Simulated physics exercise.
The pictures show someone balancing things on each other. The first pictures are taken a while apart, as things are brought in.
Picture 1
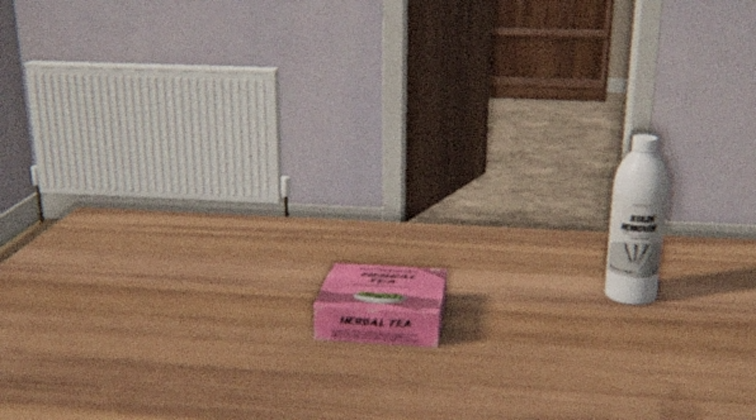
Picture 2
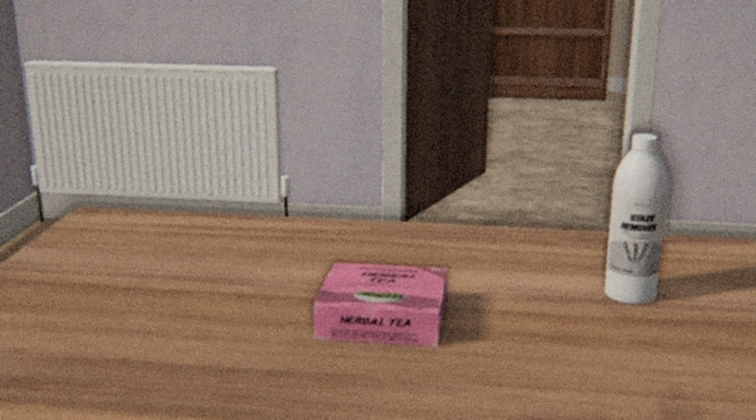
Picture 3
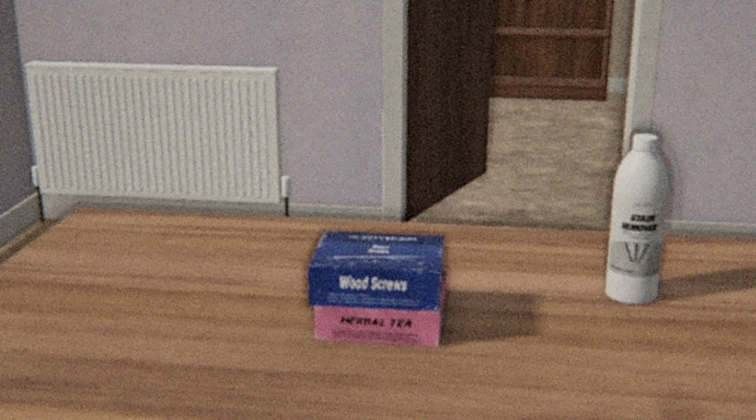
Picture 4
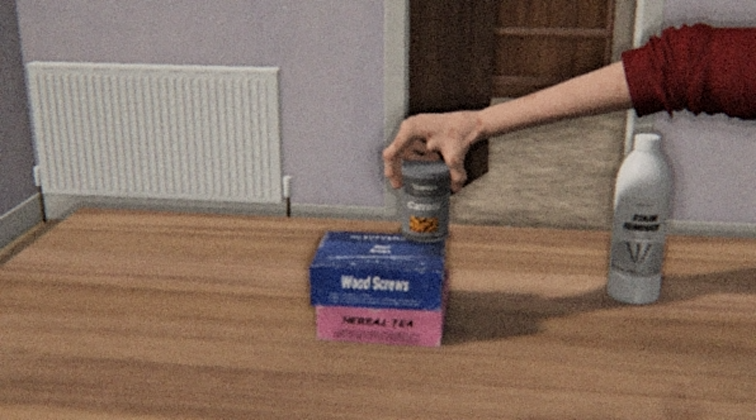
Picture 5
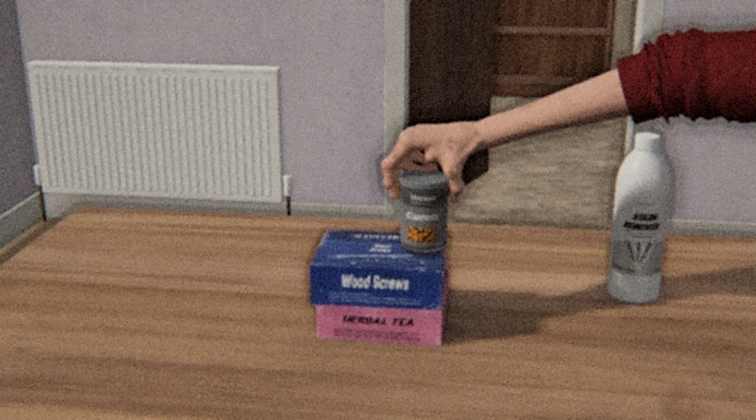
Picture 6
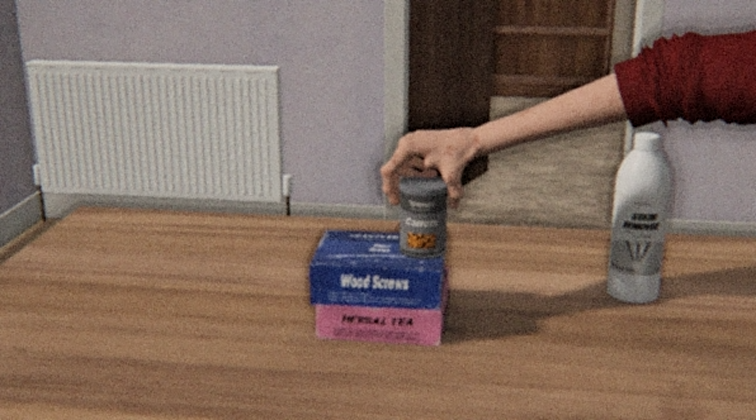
We see a pink herbal tea box and a white bottle on a wooden table; a blue wood screws box appears on the pink one, then a hand lowers a grey tin onto its right side and keeps holding it.
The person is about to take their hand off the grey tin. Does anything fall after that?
Outcome: The pile stays up.
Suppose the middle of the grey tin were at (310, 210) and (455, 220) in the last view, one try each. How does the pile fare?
First, it gives way; second, it gives way.
Then, 0.60 s past the last view, things are still on the move.
Then, 1.50 s past the last view, nothing moves.
Then, 2.50 s past the last view, grey tin resting near (427, 217).
Finally, all 4 still in place. Final places as the last picture's camera would see them, grey tin near (427, 218). The pile holds.
